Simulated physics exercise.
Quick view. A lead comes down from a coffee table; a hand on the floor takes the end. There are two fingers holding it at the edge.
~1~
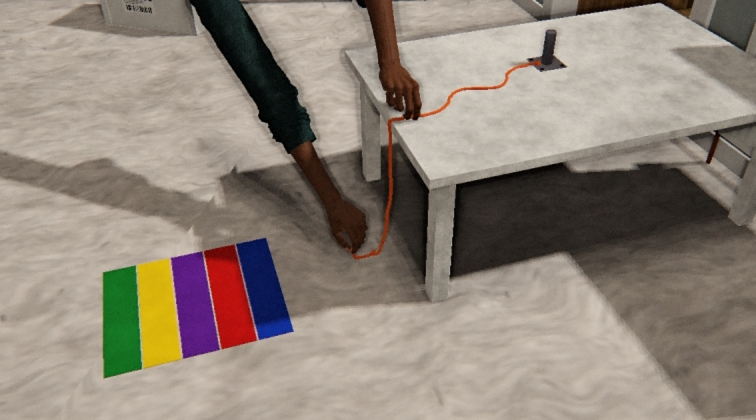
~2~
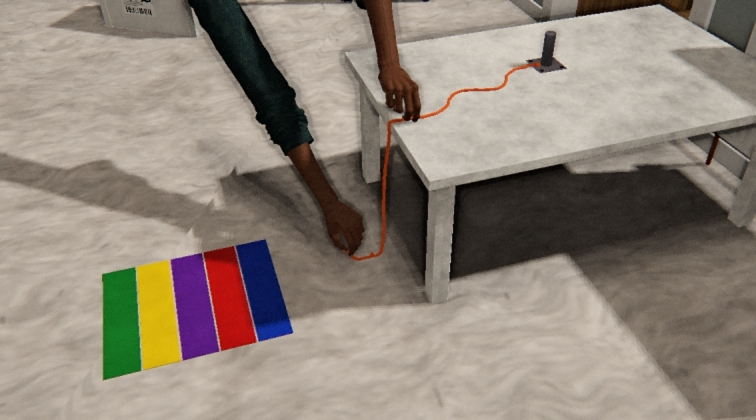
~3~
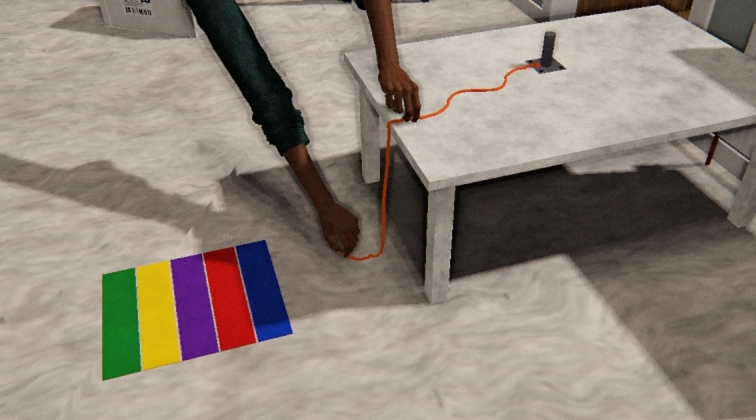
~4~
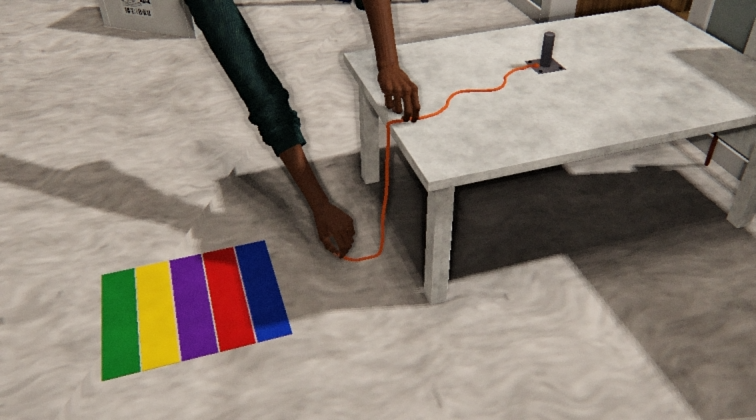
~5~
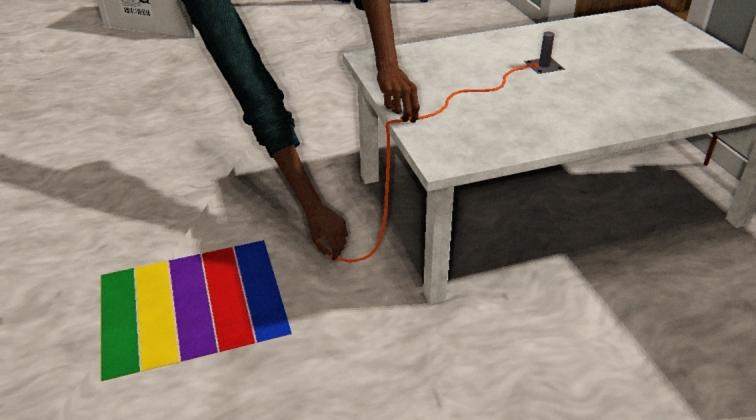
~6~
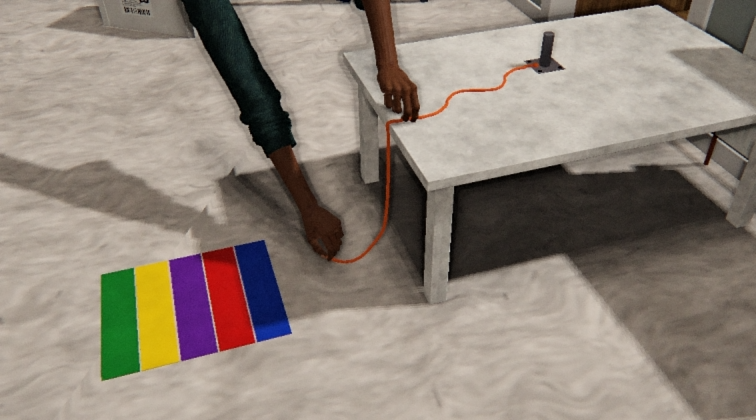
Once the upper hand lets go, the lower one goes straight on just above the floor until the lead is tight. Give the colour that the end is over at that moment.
The end is over red.
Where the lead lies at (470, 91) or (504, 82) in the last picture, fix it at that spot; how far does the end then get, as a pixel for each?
Estimates in sequence: (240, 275) then (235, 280).
Soon after, end near (290, 265); short of the strips.
After that, end near (248, 275); over blue.
At the stop, end near (223, 280); over red. It gets as far as the red strip.
